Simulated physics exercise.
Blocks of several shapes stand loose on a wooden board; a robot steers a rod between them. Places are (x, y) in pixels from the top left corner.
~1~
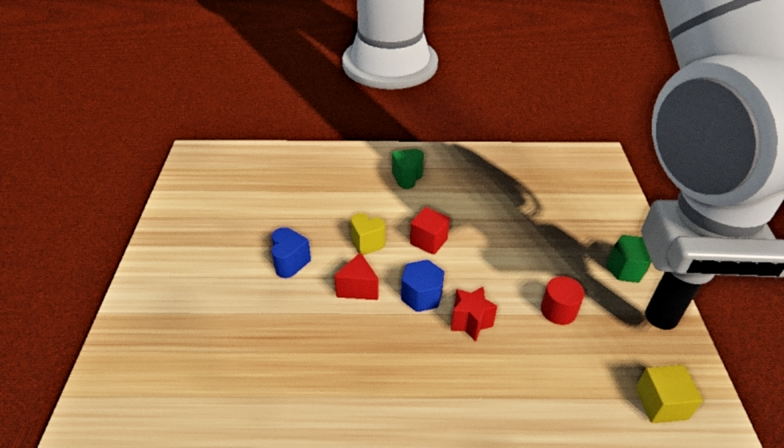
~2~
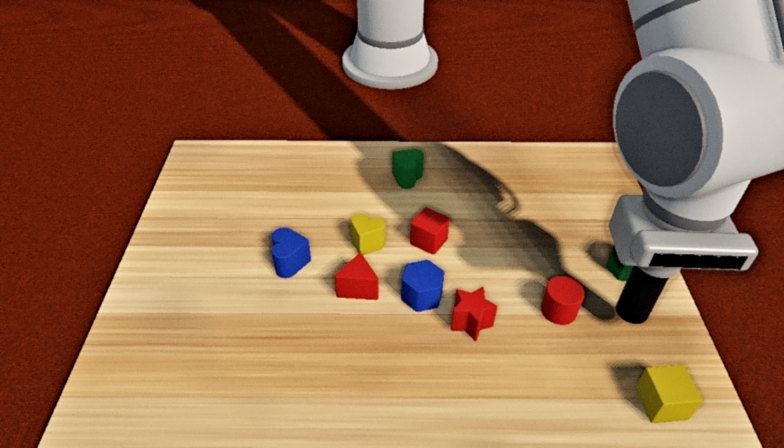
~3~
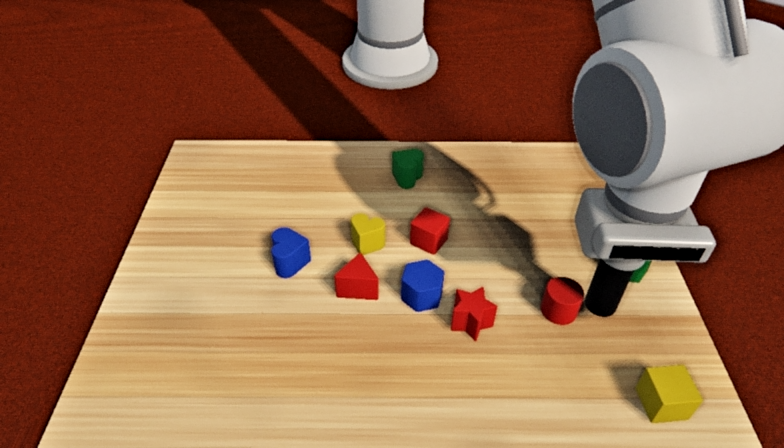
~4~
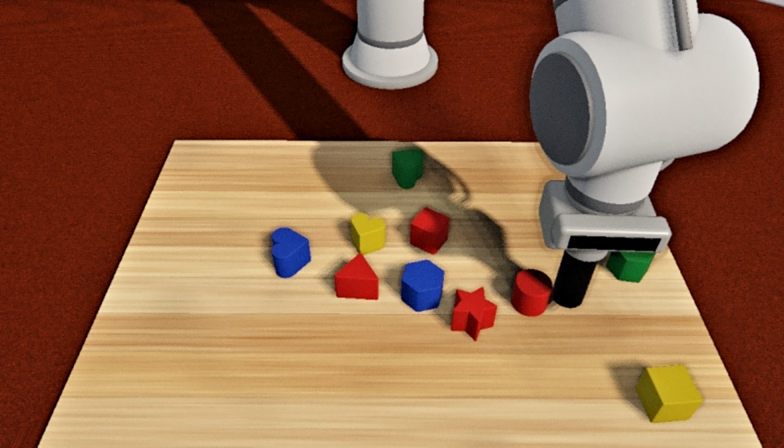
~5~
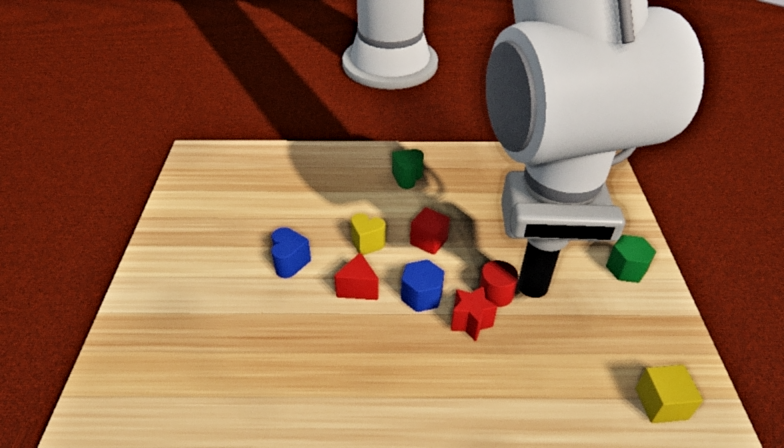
A robot arm moves left and pushes the red circular block toward the red star.
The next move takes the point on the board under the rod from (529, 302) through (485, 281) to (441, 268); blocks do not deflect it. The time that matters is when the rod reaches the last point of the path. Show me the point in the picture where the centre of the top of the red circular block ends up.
My estimate: (416, 259).
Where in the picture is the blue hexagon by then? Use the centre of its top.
Around (398, 284).
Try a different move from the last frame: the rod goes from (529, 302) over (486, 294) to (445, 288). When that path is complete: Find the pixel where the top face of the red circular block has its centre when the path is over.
Answer: (425, 248).
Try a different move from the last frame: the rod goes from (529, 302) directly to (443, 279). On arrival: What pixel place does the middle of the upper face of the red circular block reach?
That would be at about pixel (415, 248).
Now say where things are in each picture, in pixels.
In the first picture, rod's lower end at (661, 317); blue hexagon at (423, 275); red four-sided block at (430, 220); red circular block at (566, 290).
In the second picture, rod at (632, 312); blocks still.
In the third picture, rod at (600, 305); blocks still.
In the fourth picture, rod at (567, 297); red circular block at (534, 282).
In the fifth picture, rod at (533, 287); blue hexagon at (423, 275); red four-sided block at (430, 220); red circular block at (500, 273).
What follows on the original path. Halfway along, rod at (487, 266); red circular block at (456, 261).
At the end, rod at (443, 253); blue hexagon at (398, 284), turned 15° anticlockwise; red four-sided block still; red circular block at (416, 259).
